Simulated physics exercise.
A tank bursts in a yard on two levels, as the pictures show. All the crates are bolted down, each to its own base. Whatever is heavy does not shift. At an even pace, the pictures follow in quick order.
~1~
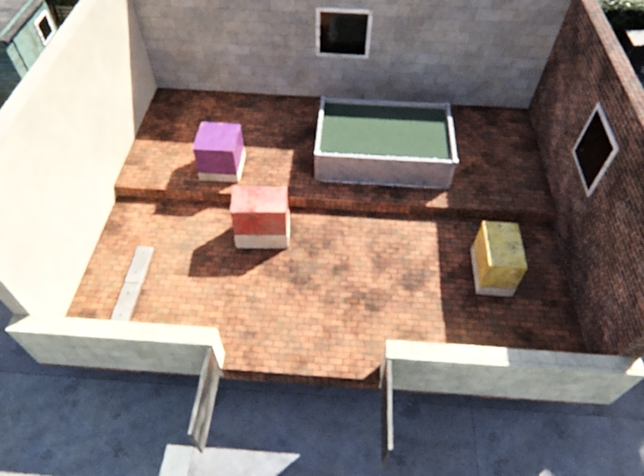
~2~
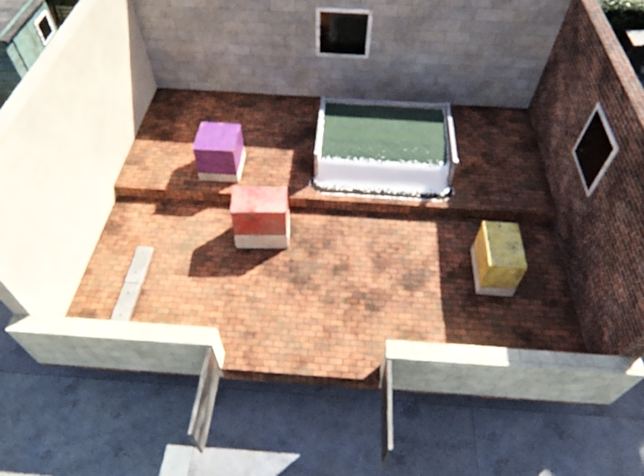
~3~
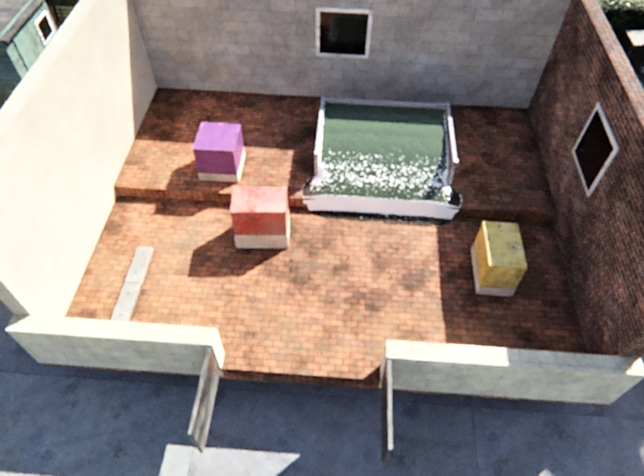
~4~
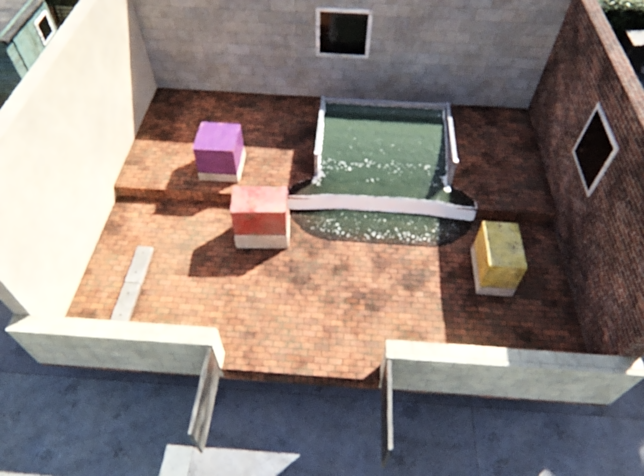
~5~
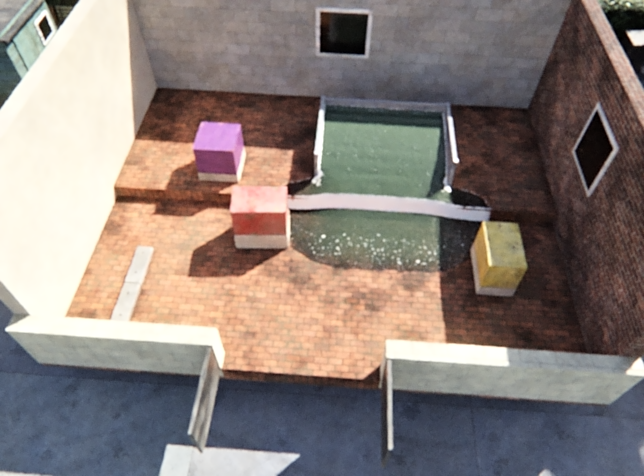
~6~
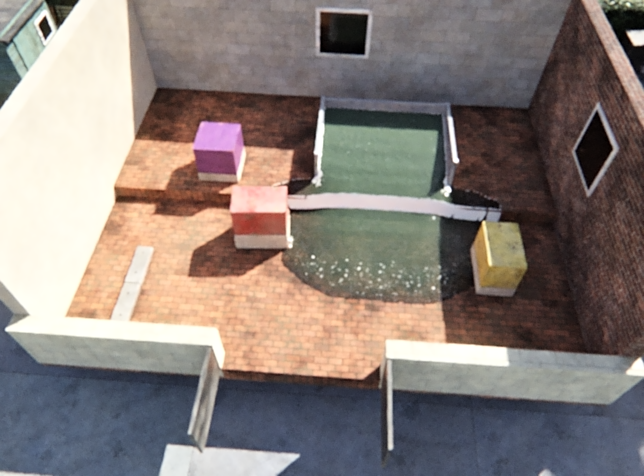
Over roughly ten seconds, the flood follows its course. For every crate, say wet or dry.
The red crate will come through untouched. The purple crate will come through untouched. The yellow crate will come through untouched.
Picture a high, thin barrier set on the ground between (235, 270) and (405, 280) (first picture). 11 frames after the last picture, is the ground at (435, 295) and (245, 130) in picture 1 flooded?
As listed: Wet, no water.
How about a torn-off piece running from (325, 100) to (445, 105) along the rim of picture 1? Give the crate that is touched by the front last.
My pick is the red crate.
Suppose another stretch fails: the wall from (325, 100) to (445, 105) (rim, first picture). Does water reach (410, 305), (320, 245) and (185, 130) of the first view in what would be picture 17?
The first point is unwetted, the second unwetted, the third swamped.
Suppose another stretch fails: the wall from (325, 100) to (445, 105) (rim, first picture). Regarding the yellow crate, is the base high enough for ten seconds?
Per crate - yellow crate: Untouched.
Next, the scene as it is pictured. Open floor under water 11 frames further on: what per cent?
Close to 35 percent, by my reckoning.
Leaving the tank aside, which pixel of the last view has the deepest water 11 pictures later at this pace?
It should be deepest at about (423, 367).
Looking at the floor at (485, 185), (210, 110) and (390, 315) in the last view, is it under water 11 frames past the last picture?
First spot clear, second spot clear, third spot swamped.
A moment on, water covers 30 % of the floor; the red crate water round its plinth, the purple crate not reached, the yellow crate water round its plinth.
Next, water covers 35 % of the floor; the red crate water round its plinth, the purple crate not reached, the yellow crate water round its plinth.
Then, water covers 40 % of the floor; the red crate water round its plinth, the purple crate not reached, the yellow crate water round its plinth.
Later, water covers 45 % of the floor; the red crate water round its plinth, the purple crate not reached, the yellow crate water round its plinth.
In the end, water covers 55 % of the floor; the red crate stayed above the water, the purple crate stayed above the water, the yellow crate stayed above the water.
